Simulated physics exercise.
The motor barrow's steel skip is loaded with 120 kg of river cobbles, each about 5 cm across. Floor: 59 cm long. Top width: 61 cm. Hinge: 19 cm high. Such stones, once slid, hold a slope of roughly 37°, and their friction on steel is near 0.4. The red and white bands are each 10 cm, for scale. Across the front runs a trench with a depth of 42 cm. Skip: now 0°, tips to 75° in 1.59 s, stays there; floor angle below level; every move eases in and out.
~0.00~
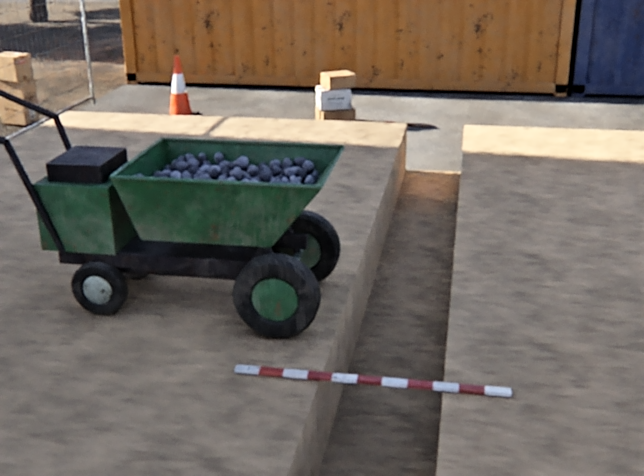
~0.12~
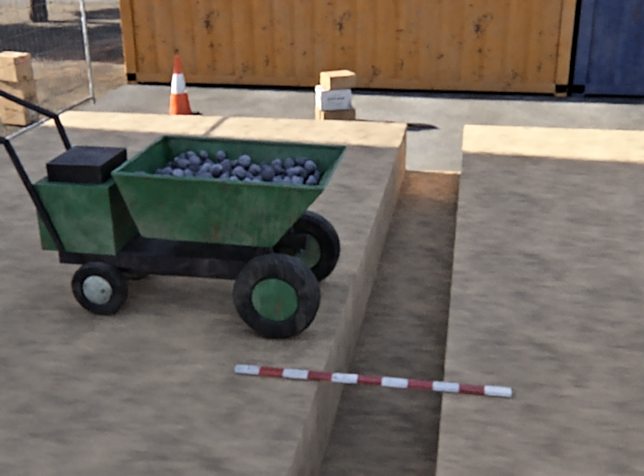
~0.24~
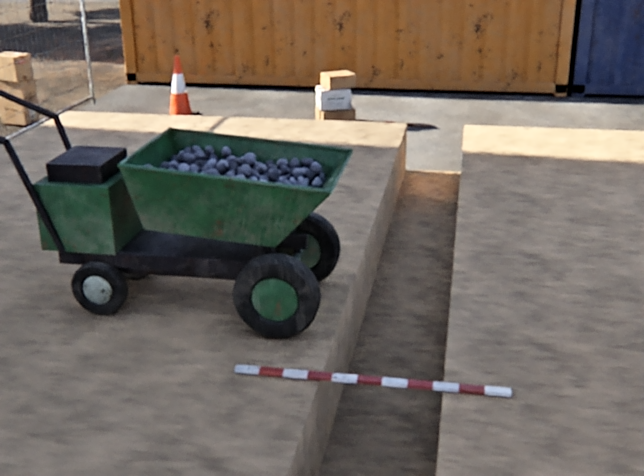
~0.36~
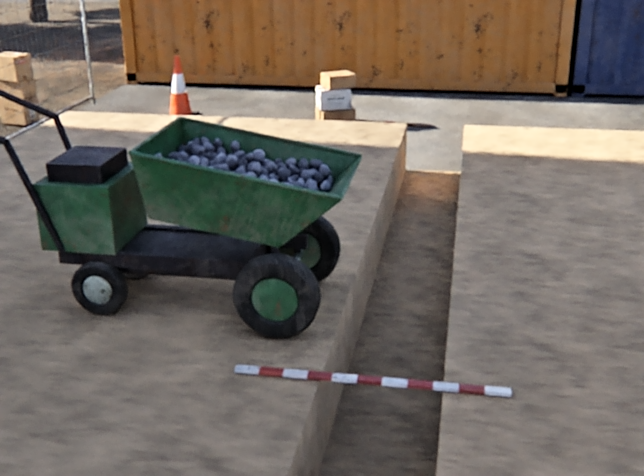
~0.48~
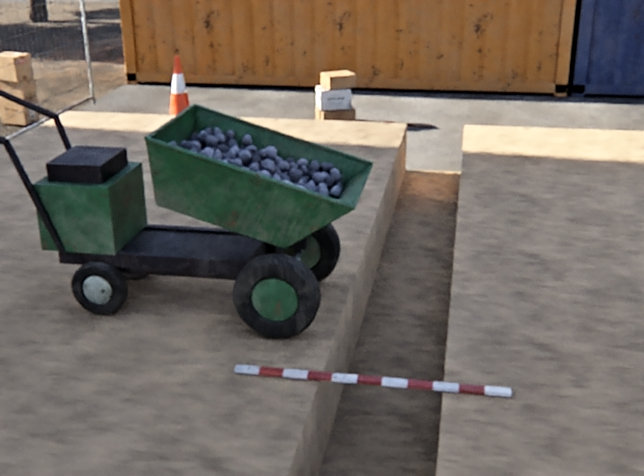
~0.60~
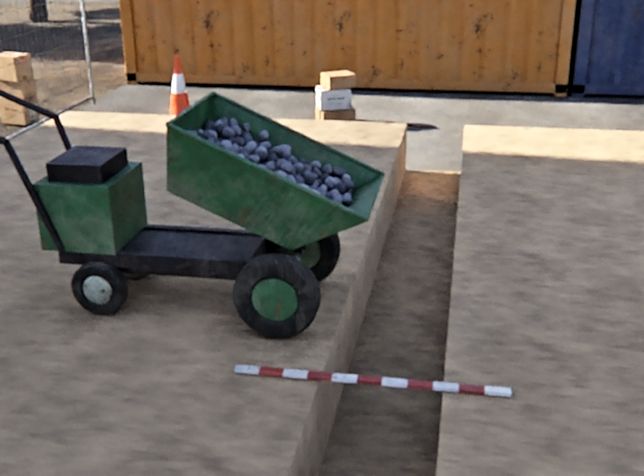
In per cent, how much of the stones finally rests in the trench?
Roughly 64 per cent of them.
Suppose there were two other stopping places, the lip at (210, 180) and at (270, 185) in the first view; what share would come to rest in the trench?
80 % and 100 %.
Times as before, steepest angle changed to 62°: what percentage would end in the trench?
Some 60% would finish there.
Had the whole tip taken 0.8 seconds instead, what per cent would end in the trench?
Expected share: Around 50%.
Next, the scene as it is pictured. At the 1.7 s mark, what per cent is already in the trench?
About 30%.
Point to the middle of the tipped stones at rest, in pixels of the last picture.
Roughly at pixel (432, 379).
After 1.2 s the floor is at 63°; 100 % in the skip; the foremost stones are at (412, 263).
After 1.7 s the floor is at 75°; 44 % in the skip, 30 % in the trench, 27 % past the trench; the foremost stones are at (548, 333).
After 2.0 s the floor is at 75°; 14 % in the skip, 50 % in the trench, 36 % past the trench; the foremost stones are at (624, 346).
After 4.0 s the floor is at 75°; 0 % in the skip, 64 % in the trench, 36 % past the trench; the foremost stones are past the picture's edge.
